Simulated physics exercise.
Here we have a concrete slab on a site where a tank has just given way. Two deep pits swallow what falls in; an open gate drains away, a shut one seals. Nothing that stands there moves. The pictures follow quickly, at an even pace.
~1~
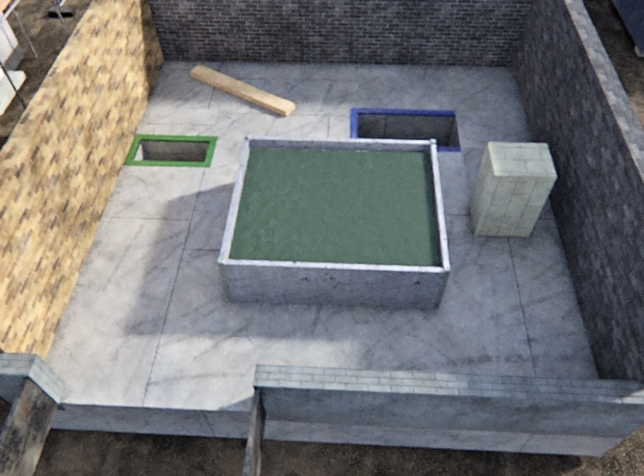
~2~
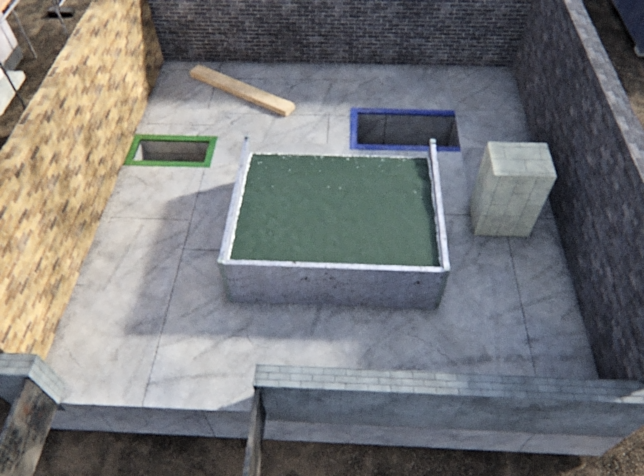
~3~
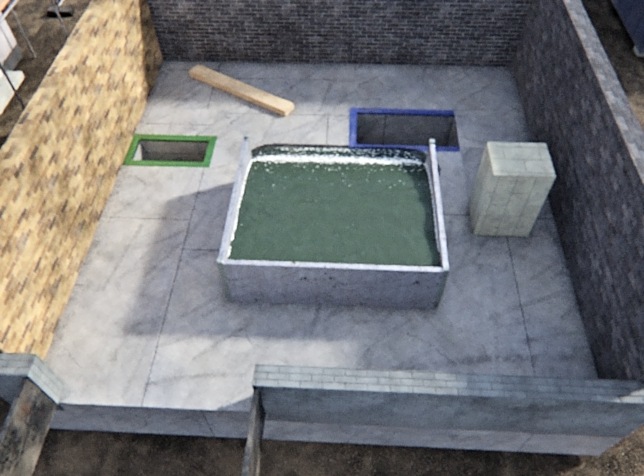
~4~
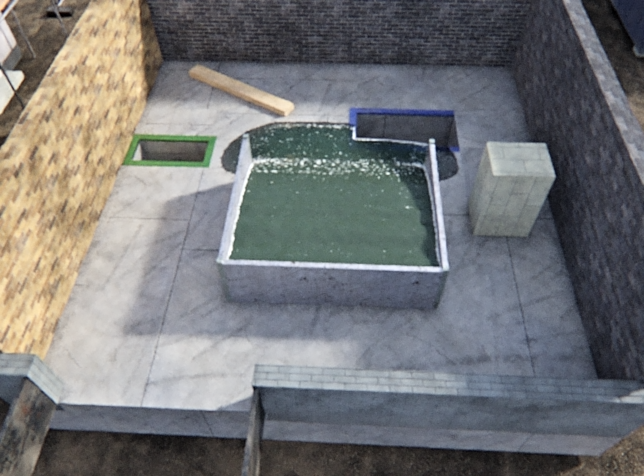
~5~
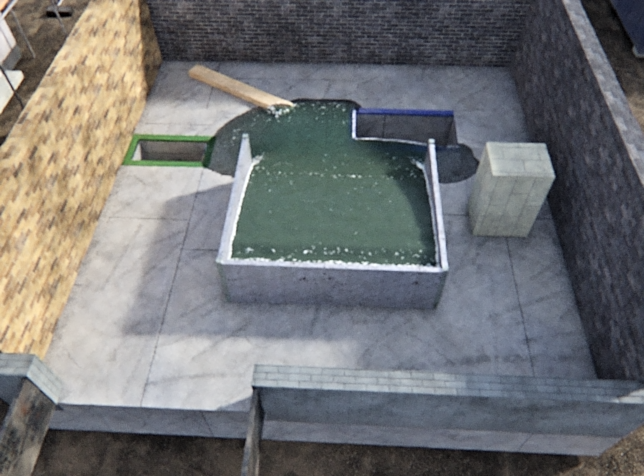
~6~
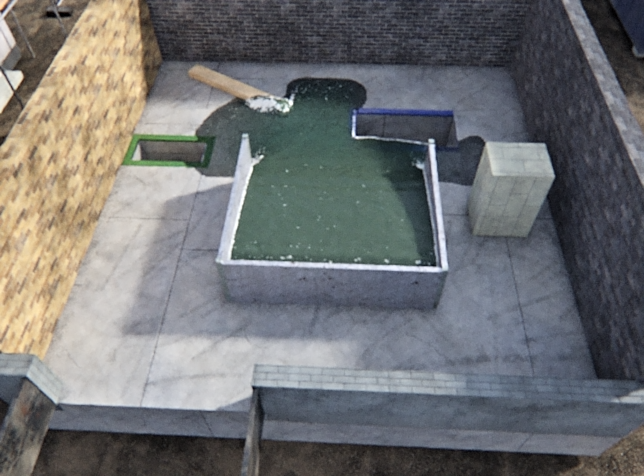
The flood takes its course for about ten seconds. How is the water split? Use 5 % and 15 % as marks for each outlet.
One by one: The gate takes not even 5 %; the blue pit takes above 15 %; the green pit takes above 15 %.
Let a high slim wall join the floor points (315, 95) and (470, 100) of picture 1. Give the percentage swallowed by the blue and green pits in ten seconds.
In per cent: Blue 55, green 20.
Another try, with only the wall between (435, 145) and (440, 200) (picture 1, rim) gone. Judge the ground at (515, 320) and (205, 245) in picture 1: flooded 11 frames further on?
As listed: Under water, free of water.
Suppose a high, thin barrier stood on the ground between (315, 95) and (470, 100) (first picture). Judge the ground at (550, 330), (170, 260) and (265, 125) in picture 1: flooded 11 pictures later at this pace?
As listed: Clear, clear, covered.
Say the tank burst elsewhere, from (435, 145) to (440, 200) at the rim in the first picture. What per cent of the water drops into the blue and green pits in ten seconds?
Roughly, in per cent: Blue 10, green 8.
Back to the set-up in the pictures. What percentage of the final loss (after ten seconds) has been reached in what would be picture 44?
Some 80 per cent.
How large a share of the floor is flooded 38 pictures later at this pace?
About 60 per cent.
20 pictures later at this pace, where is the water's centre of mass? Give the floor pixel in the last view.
Close to (304, 134).
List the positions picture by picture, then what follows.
In the first frame, the open tank at (336, 201) is whole and still.
In the second frame, water pours out on the open tank's far side and has run to a hidden place.
In the third frame, the front is at a hidden place, out from the gap on the open tank's far side.
In the fourth frame, water pours out on the open tank's far side and has run to (238, 143).
In the fifth frame, water pours out on the open tank's far side and has run to (243, 117).
In the sixth frame, water pours out on the open tank's far side and has run to (240, 99).
A moment on, water covers 30 % of the floor; the gate 0 %, the blue pit 15 %, the green pit 0 %.
Next, water covers 40 % of the floor; the gate 0 %, the blue pit 26 %, the green pit 0 %.
Then, water covers 45 % of the floor; the gate 0 %, the blue pit 35 %, the green pit 2 %.
Later, water covers 60 % of the floor; the gate 0 %, the blue pit 42 %, the green pit 13 %.
In the end, water covers 80 % of the floor; the gate 0 %, the blue pit 49 %, the green pit 19 %.
